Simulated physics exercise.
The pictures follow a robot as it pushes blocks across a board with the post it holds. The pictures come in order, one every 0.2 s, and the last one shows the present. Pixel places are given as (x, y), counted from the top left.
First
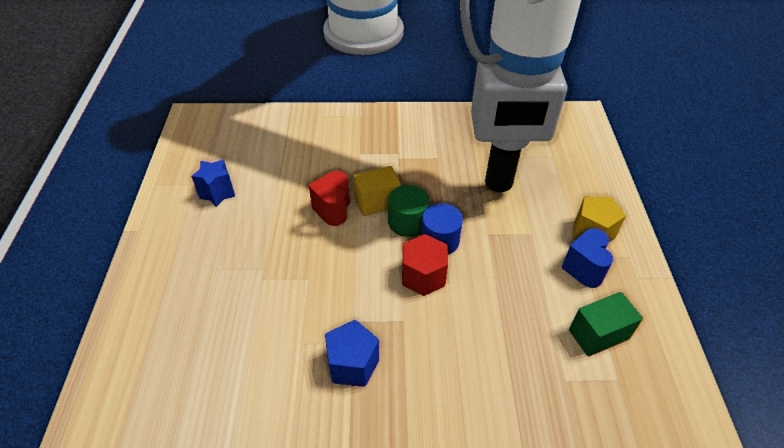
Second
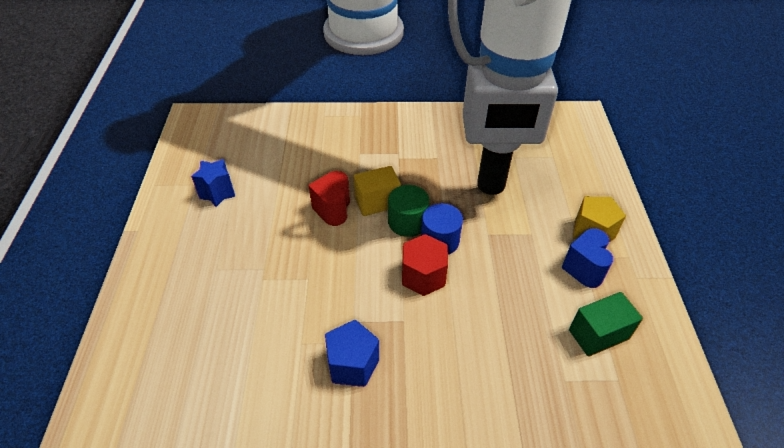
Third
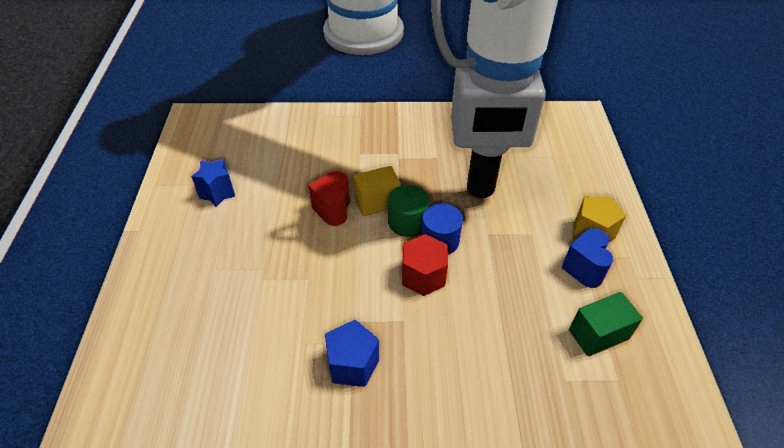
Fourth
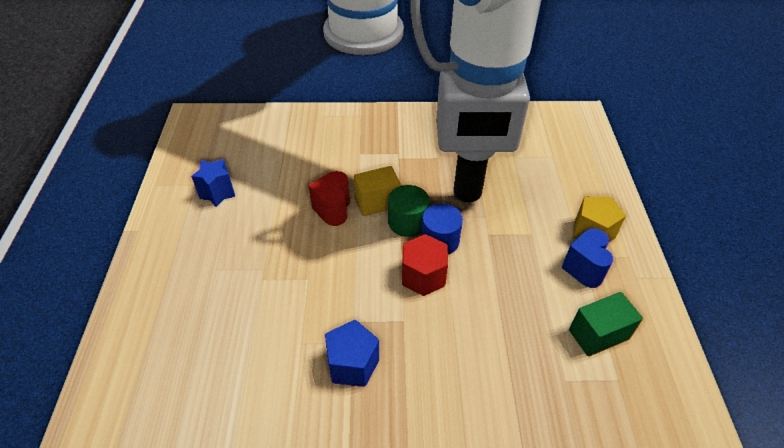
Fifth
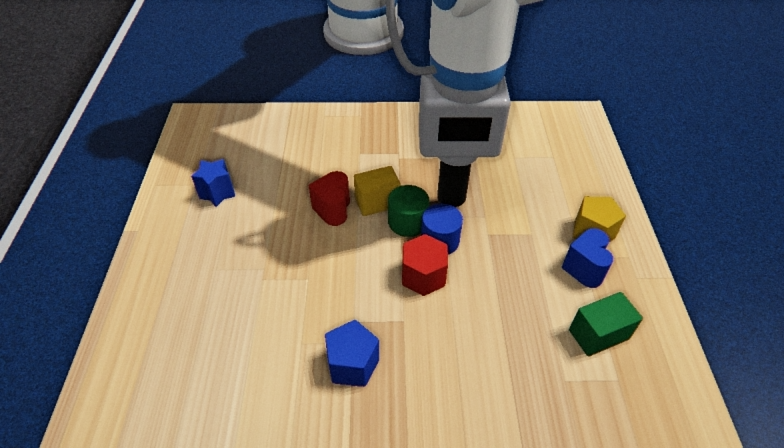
On a wooden table scattered with colourful blocks, a robot arm slid its black post a short way left, coming in close behind the blue and green round blocks, while every block stayed still.
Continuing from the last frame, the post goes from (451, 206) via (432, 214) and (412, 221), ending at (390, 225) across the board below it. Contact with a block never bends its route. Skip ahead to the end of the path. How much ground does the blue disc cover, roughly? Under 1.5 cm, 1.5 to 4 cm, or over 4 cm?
It will fall in the lowest band, under 1.5 cm.
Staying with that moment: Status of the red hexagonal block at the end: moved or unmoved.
It keeps its position.
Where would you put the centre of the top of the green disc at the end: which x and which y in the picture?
For the centre of its top, I'd go with (357, 215).
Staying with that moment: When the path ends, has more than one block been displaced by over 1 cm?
No - that is not the case.
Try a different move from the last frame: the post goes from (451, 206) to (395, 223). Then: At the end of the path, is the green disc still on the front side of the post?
Yes - that is the case.
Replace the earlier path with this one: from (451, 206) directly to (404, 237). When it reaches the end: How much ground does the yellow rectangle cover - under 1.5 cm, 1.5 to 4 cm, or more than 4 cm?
Displacement: Within 1.5 cm.
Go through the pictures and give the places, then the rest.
The first frame shows tip of the post (499, 183), middles of tops, green disc (409, 199), red hexagonal block (425, 253), blue disc (443, 218).
The second frame shows post (491, 185), nothing pushed.
The third frame shows post (481, 188), nothing pushed.
The fourth frame shows post (468, 192), nothing pushed.
The fifth frame shows post (452, 197), green disc (409, 199), red hexagonal block (425, 253), blue disc (443, 218).
On the path given first. Halfway along, post (422, 209); green disc (390, 205).
At the end, post (390, 216); green disc (357, 215); red hexagonal block unmoved; blue disc unmoved.
